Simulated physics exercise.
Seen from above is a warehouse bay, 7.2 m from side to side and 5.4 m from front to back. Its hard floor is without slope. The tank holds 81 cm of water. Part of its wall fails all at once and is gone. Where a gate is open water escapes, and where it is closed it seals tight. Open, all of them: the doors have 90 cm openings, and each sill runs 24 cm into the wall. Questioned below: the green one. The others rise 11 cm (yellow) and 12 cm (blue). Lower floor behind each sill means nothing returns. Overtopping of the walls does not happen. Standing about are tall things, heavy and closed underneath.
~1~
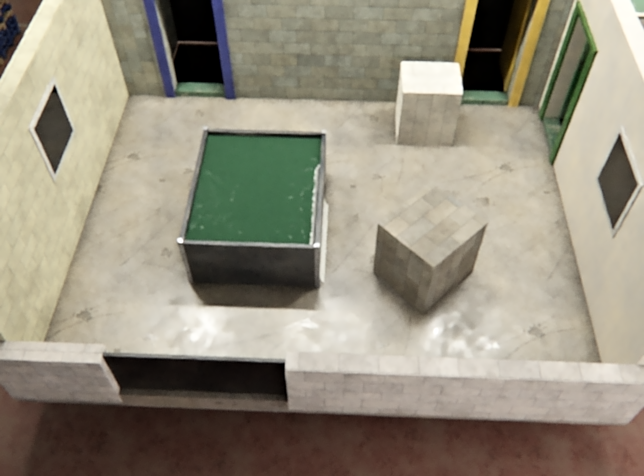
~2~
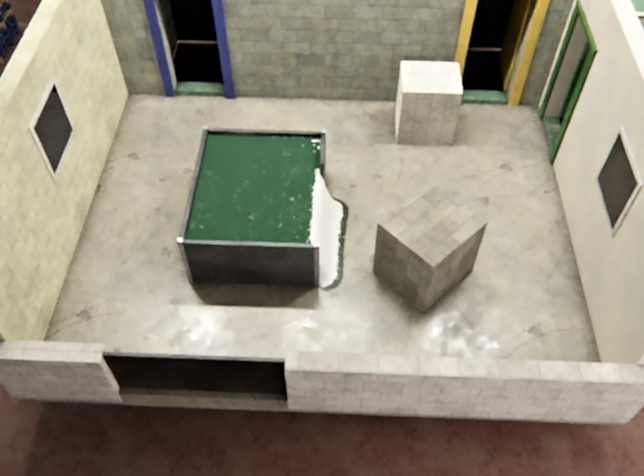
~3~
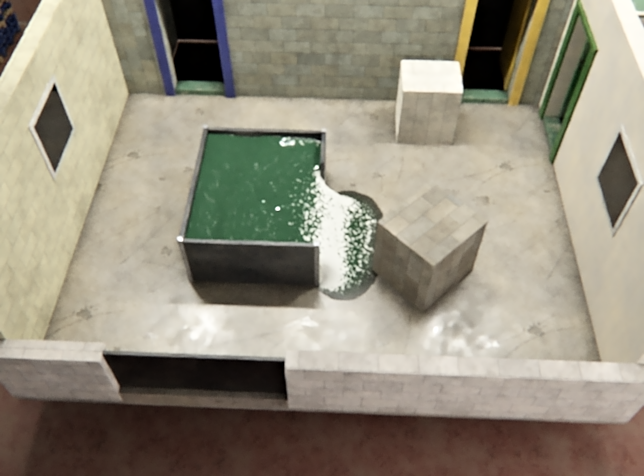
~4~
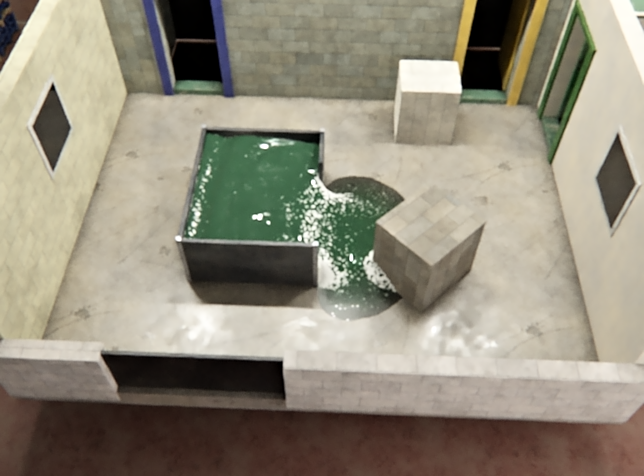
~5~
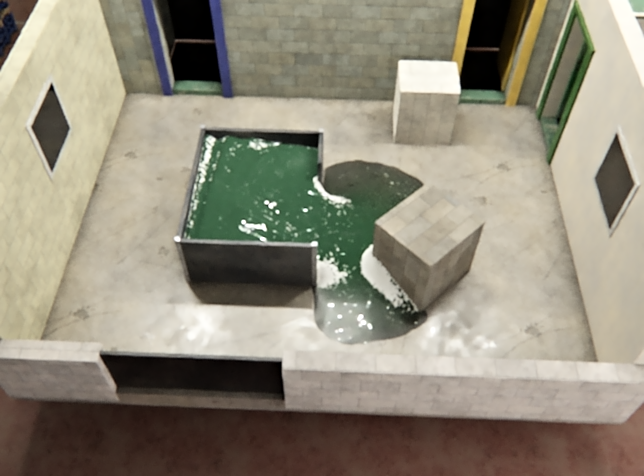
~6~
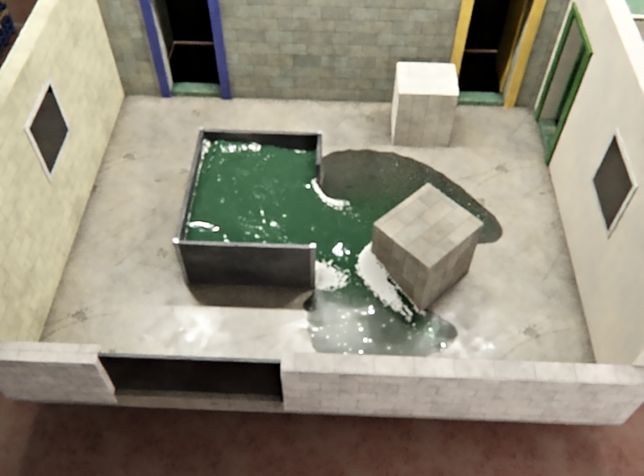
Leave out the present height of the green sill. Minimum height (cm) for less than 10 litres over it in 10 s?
Around 30 cm.
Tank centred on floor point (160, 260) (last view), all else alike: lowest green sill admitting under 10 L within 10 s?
Then it needs to be around 21 cm high.
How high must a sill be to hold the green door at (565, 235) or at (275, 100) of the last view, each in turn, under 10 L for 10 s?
18 and 8.0 cm.
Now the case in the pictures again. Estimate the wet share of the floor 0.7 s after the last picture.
I'd say near 30 percent.
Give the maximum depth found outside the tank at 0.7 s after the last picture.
I'd estimate roughly 55 cm.
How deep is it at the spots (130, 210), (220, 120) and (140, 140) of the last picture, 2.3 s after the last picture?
In order: Around 0, 0 and 0 cm.
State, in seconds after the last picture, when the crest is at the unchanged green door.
Around 1.8 s, give or take.
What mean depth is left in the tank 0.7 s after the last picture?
I'd put it near 43 cm.
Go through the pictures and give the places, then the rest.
The first picture shows still water, 81 cm deep, in the tank at (258, 188); the green door at (565, 91) is dry.
In the second picture, the gap is at (318, 228), the front 0.4 m out at (343, 218); the back of the tank holds 81 cm.
In the third picture, the front is at (375, 231), 0.8 m from the gap at (318, 230); 1.3 m2 of floor is wet, 80 cm left at the back.
In the fourth picture, water pours out at (316, 232) and has run 1.4 m, to a hidden place; about 14 cm deep outside, 74 cm at the back.
In the fifth picture, the gap is at (315, 232), the front 2.1 m out at a hidden place; the back of the tank holds 70 cm.
In the sixth picture, the front is at (493, 234), 2.6 m from the gap at (314, 234); 5.2 m2 of floor is wet, 70 cm left at the back; 1.9 m in a straight line remain to the green door at (560, 92).
Then, 0.7 s after the last picture water covers 30 % of the floor, deepest (55 cm) near (372, 269); it has not reached the green door.
Then, 2.3 s after the last picture water covers 55 % of the floor, deepest (26 cm) near (527, 113); 26 cm at the green door, 149 litres in over its 9 cm sill.
Then, 9.3 s after the last picture water covers 95 % of the floor, deepest (14 cm) near (181, 262); 7 cm at the green door, 319 litres in over its 9 cm sill.
At the green door as built, the water peaked near 29 cm, 1.7 s after the last picture.
With a sill of 25.5 cm, 29 litres would have come in within the 10 s; with 34 cm, 3 litres. So under 10 litres takes about 30 cm.
